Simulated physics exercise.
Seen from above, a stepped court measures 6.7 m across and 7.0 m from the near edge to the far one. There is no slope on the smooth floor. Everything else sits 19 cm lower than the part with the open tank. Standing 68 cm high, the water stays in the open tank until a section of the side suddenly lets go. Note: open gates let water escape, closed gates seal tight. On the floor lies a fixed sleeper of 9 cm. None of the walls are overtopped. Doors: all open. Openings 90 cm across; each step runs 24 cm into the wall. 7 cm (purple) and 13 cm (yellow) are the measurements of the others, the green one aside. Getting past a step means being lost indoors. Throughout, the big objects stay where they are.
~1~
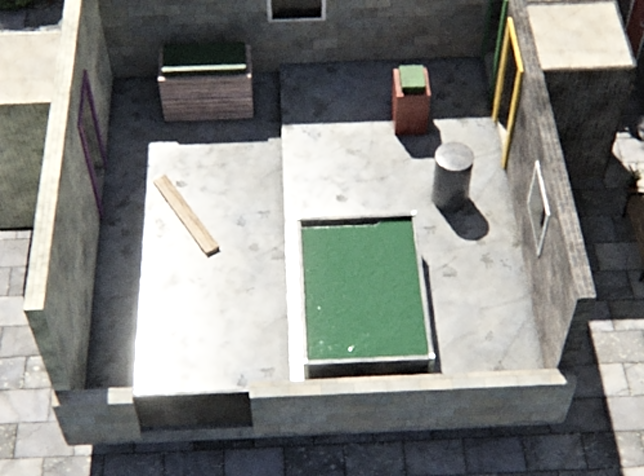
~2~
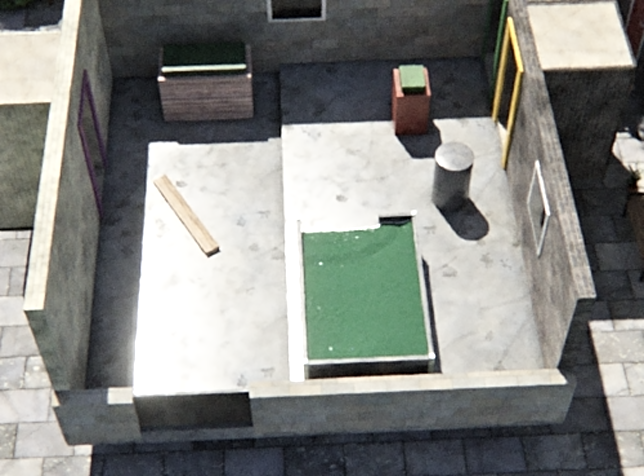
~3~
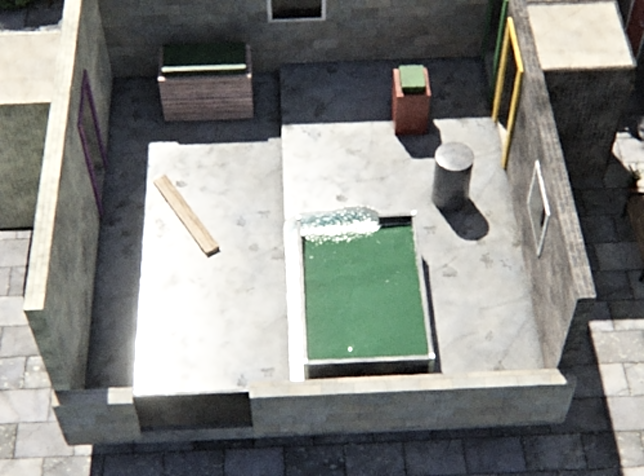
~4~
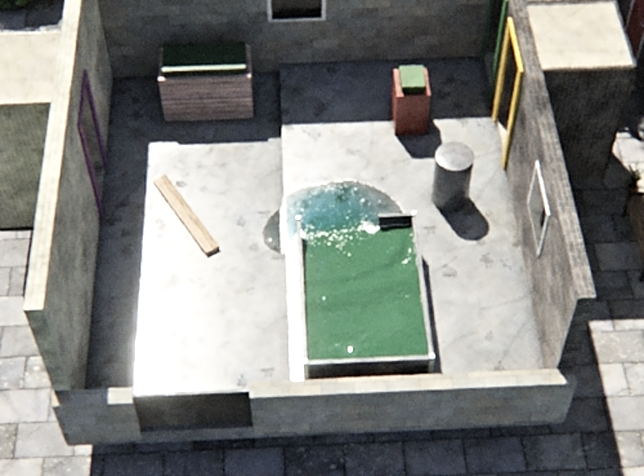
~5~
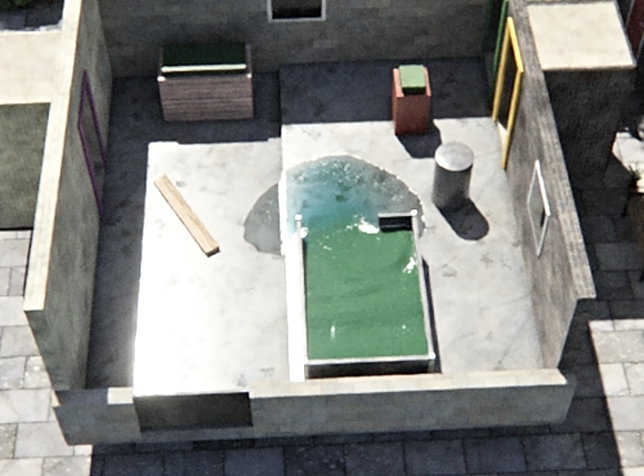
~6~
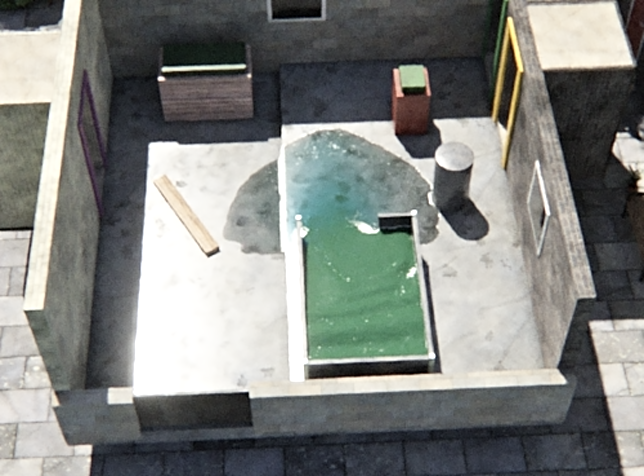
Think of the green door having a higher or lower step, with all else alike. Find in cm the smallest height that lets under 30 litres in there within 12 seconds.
The smallest such height is close to 15 cm.
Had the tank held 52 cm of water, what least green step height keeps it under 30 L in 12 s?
Then a height close to 10.0 cm.
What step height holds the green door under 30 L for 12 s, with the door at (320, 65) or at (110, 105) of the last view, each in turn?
In turn: About 19 cm, about 20 cm.
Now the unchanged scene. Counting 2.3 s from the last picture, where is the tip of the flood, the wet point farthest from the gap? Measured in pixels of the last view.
(113, 83).
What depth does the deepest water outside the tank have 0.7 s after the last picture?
I'd put it near 38 cm.
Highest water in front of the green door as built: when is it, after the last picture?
The depth peaks at about 2.8 seconds.
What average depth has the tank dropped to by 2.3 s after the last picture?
I'd put it at some 29 centimetres on average.
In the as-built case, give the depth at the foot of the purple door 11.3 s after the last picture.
About 8.0 centimetres.
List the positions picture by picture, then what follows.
Still water, 68 cm deep, in the open tank at (362, 288); the green door at (494, 36) is dry, in the first frame.
Water pours out on the far side and has run 0.3 m, to a hidden place; about 9 cm deep outside, 68 cm at the back, in the second frame.
The front is at (337, 212), 0.7 m from the gap on the far side; 1.0 m2 of floor is wet, 68 cm left at the back, in the third frame.
Water pours out on the far side and has run 1.3 m, to (346, 183); about 8 cm deep outside, 68 cm at the back, in the fourth frame.
The front is at (323, 160), 1.9 m from the gap on the far side; 3.7 m2 of floor is wet, 68 cm left at the back, in the fifth frame.
The gap is on the far side, the front 2.5 m out at (321, 134); the back of the open tank holds 66 cm; the green door at (494, 36), 4.7 m from the gap, is still 2.6 m from the nearest water, in the sixth frame.
Then, 0.7 s after the last picture water covers 35 % of the floor, deepest (38 cm) near (324, 242); it has not reached the green door.
Then, 2.3 s after the last picture water covers 50 % of the floor, deepest (33 cm) near (113, 83); 17 cm at the green door, 0 litres in over its 20 cm step.
Then, 11.3 s after the last picture water covers 95 % of the floor, deepest (18 cm) near (133, 417); 5 cm at the green door, 3 litres in over its 20 cm step.
At the green door as built, the water peaked near 22 cm, 2.7 s after the last picture.
With a step of 13.5 cm, 42 litres would have come in within the 12 s; with 18.5 cm, 8 litres. So under 30 litres takes about 15 cm.
